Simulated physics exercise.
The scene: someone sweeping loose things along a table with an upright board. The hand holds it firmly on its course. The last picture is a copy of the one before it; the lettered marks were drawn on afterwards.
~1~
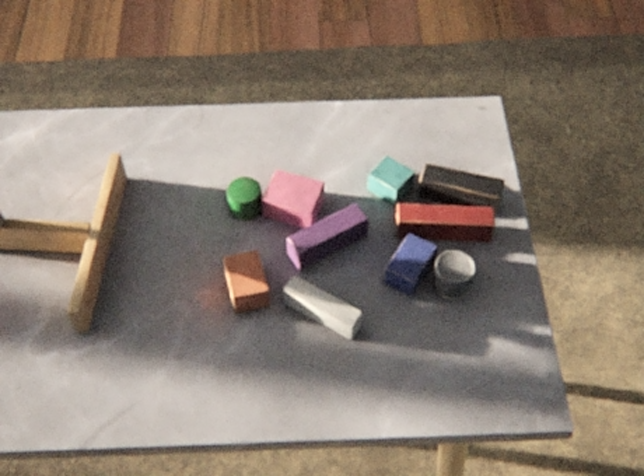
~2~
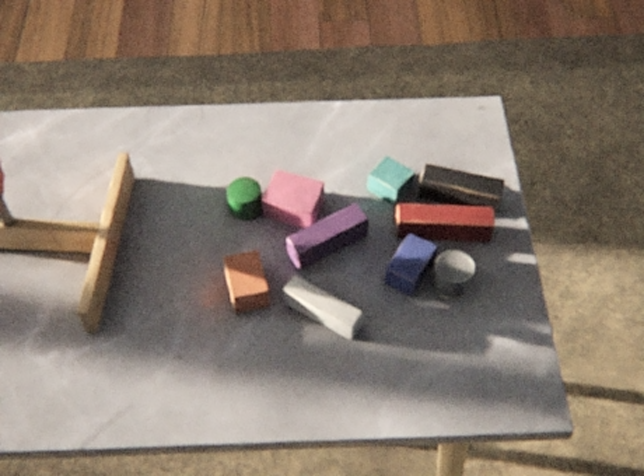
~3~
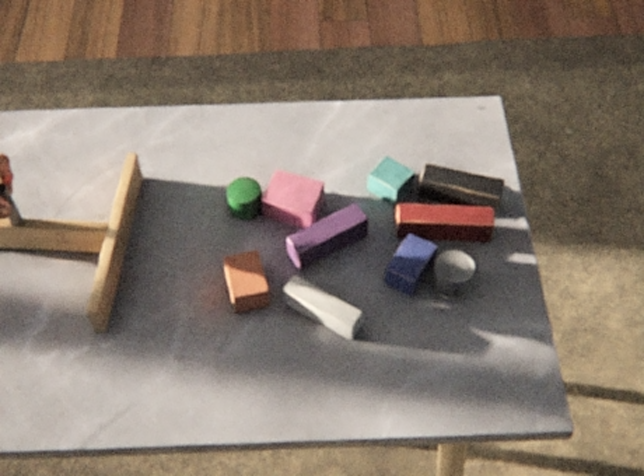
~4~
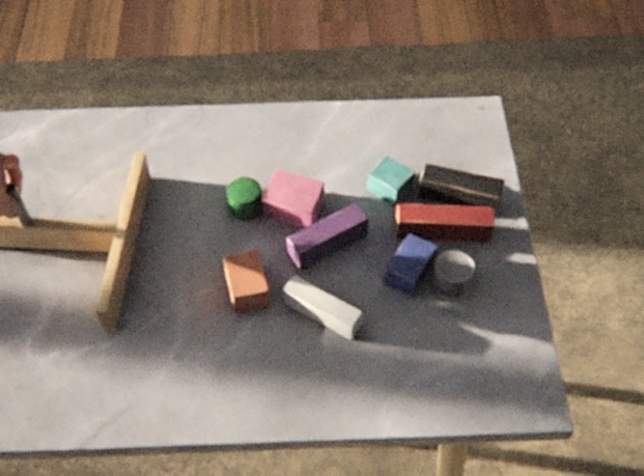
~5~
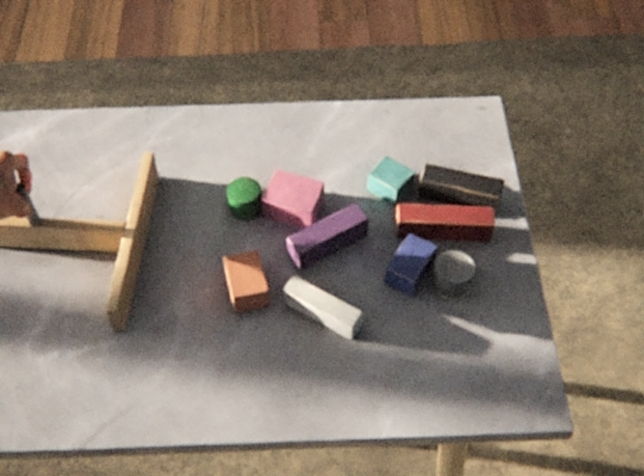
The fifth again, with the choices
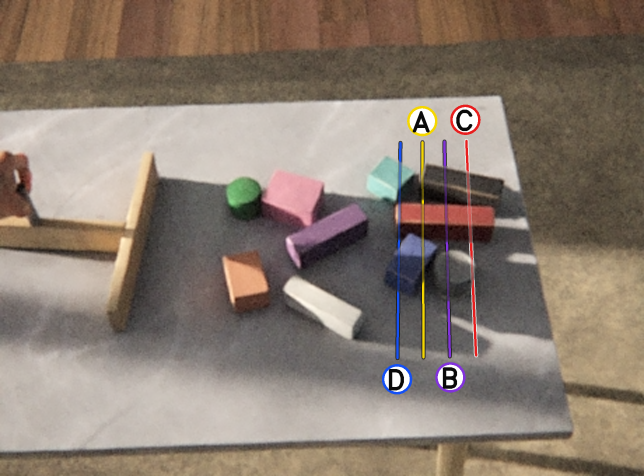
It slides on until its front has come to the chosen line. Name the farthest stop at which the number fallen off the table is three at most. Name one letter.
It should halt at C.
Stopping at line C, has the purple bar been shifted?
By then, yes.
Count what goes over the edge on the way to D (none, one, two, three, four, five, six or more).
By then, none.
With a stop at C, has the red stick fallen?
By then, yes.
On the marked copy, A at (423, 240); B at (447, 240); C at (471, 239); D at (399, 241).
Following C. Soon after the start, board (253, 222); white bar (329, 309); orange block (272, 284).
Later, board (375, 218); red stick (488, 229); black stick (468, 188).
In the end, board (471, 215); grey tin over the edge; black stick over the edge; three fallen.
As for the rest, A is within the limit but short; B is within the limit but short; D is within the limit but short.
